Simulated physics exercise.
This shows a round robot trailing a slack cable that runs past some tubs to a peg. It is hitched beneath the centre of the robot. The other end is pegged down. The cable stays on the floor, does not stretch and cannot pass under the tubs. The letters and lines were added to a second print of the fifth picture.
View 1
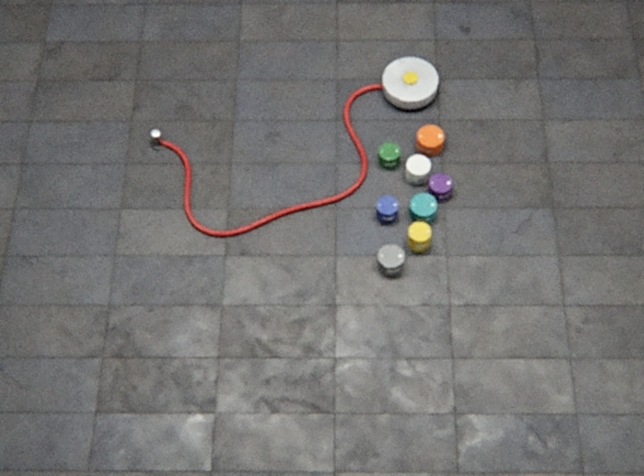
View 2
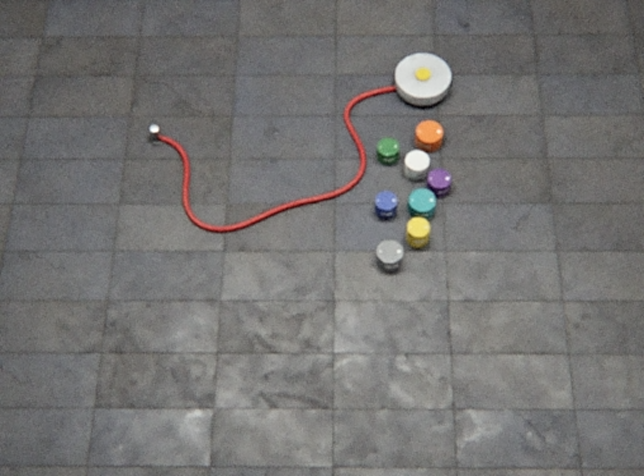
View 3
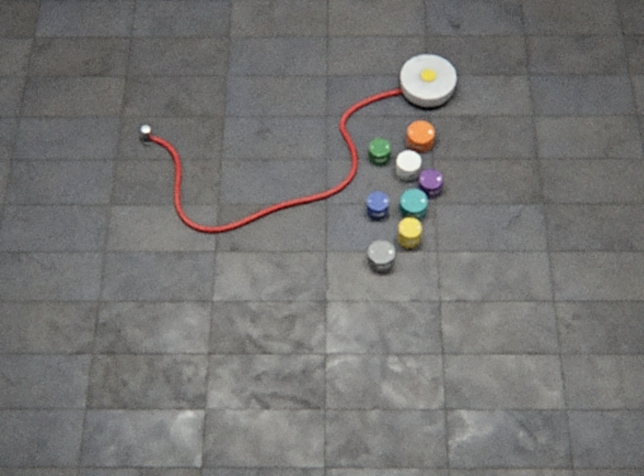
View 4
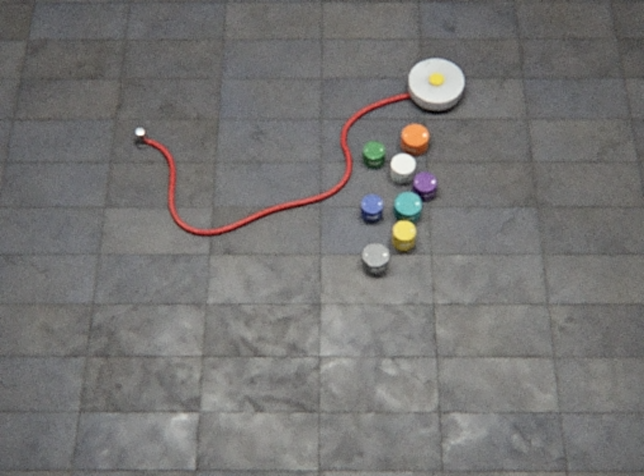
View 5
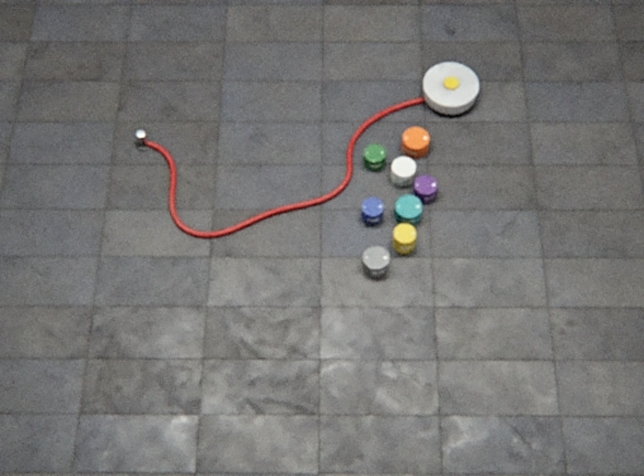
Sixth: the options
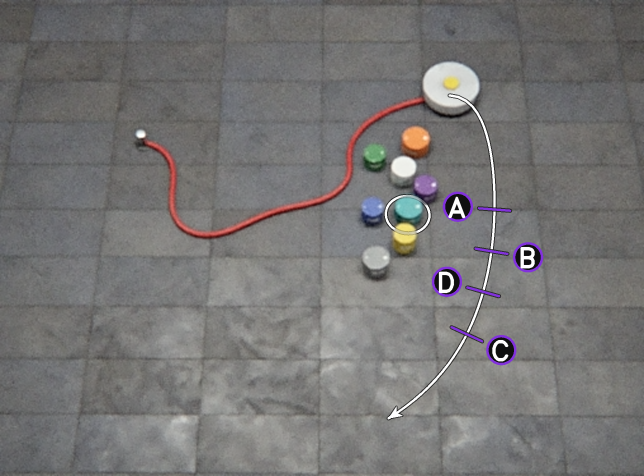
A grey tiled floor with worn, paler patches is seen from high above at a slant, the view drifting slightly. A white disc-shaped robot with a yellow centre sits at upper right, a curving red cord running from it to a small peg at left, with green, orange, white, purple, blue, teal, yellow and grey tubs clustered below. The robot slides slowly rightward, drawing the nearby cord into a gentler bend, while the tubs stay put.
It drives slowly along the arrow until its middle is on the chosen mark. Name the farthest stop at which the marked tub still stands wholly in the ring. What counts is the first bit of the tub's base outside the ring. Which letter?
C is the last safe stop.
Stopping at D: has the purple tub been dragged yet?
No.
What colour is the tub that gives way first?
Orange.
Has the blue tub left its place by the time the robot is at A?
No.
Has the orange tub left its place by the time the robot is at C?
By then, yes.
On the marked copy, A at (494, 210); B at (491, 251); C at (467, 334); D at (483, 292); the ring at (408, 214); the route from (449, 95) via (491, 255) to (389, 418).
Taking C. A third of the way, robot (494, 160); turquoise tub (408, 211).
Two thirds of the way, robot (492, 250); turquoise tub (408, 211).
When it is over, robot (468, 330); purple tub (421, 193); white tub (398, 188); turquoise tub (408, 211); orange tub (395, 167); the turquoise tub is still in its ring.
As for the rest, A is safe but short; B is safe but short; D is safe but short.
